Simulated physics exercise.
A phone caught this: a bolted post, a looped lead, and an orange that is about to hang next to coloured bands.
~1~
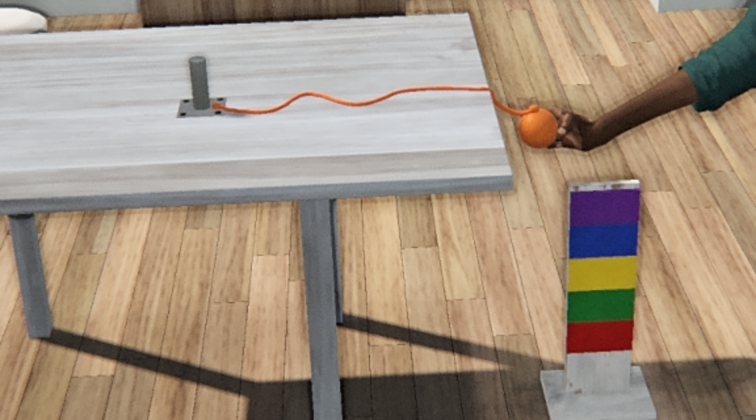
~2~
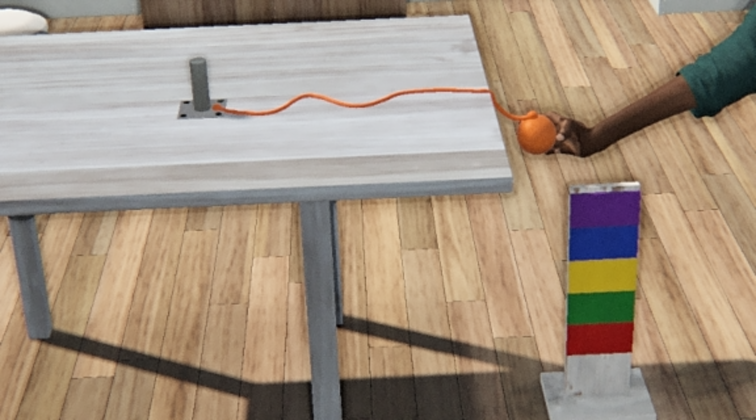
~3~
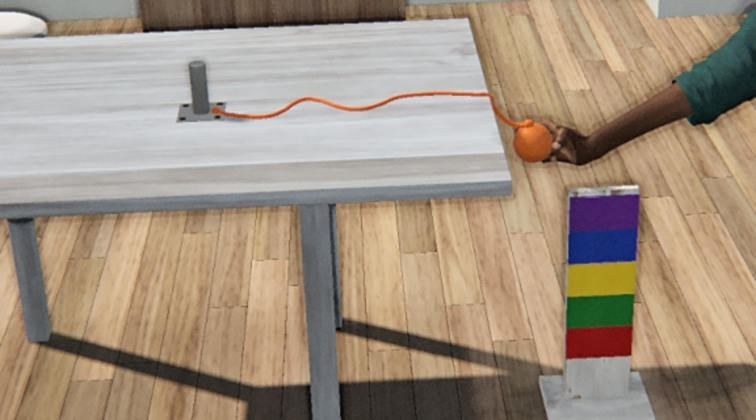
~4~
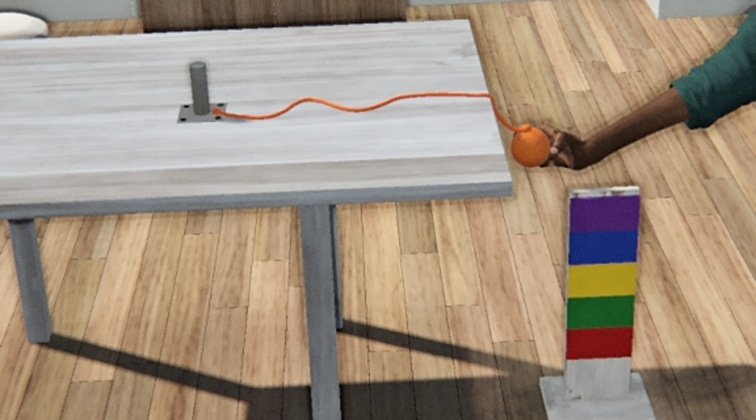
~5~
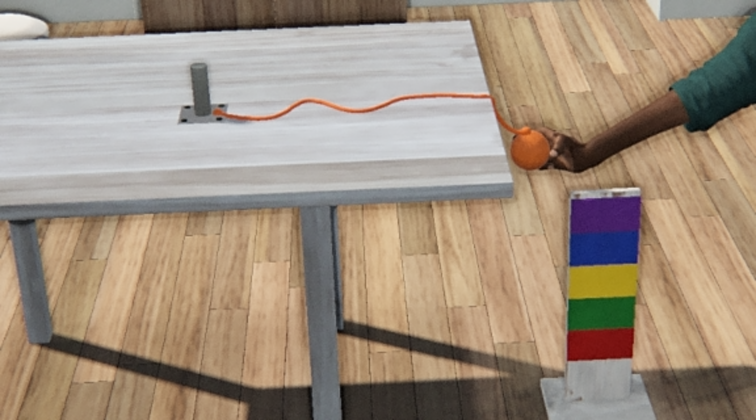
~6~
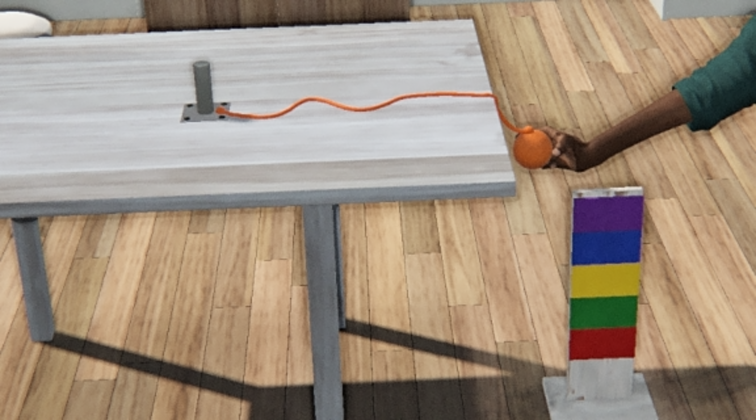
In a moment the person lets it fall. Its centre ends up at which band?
At the purple one.
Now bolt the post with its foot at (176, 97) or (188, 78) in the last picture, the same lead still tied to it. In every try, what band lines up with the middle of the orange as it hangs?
Taking the two spots in turn: Above them all, then none, it hangs higher.
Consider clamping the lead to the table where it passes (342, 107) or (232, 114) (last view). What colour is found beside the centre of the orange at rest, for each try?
First try higher than all five, second try purple.
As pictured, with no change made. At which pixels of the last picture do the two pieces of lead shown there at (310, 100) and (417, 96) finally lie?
I'd say about (335, 105) for one and about (465, 98) for the other.
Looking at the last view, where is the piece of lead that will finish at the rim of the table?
Roughly (450, 95).
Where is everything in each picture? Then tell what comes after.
The first picture shows orange (538, 129); purple (605, 209); blue (604, 242); yellow (603, 275); green (601, 307); red (600, 338).
The second picture shows orange (537, 135); lead through (246, 113) (296, 100) (353, 106) (407, 93) (479, 91).
The third picture shows orange (533, 143).
The fourth picture shows orange (531, 148); lead through (246, 117) (296, 104) (353, 110) (407, 97) (478, 96).
The fifth picture shows orange (530, 151).
The sixth picture shows orange (533, 150); lead through (250, 116) (300, 103) (357, 110) (411, 97) (482, 96).
Early on, orange near (462, 212); level with purple.
Midway, orange near (483, 215); level with purple.
Finally, orange near (487, 216); level with purple. At purple.
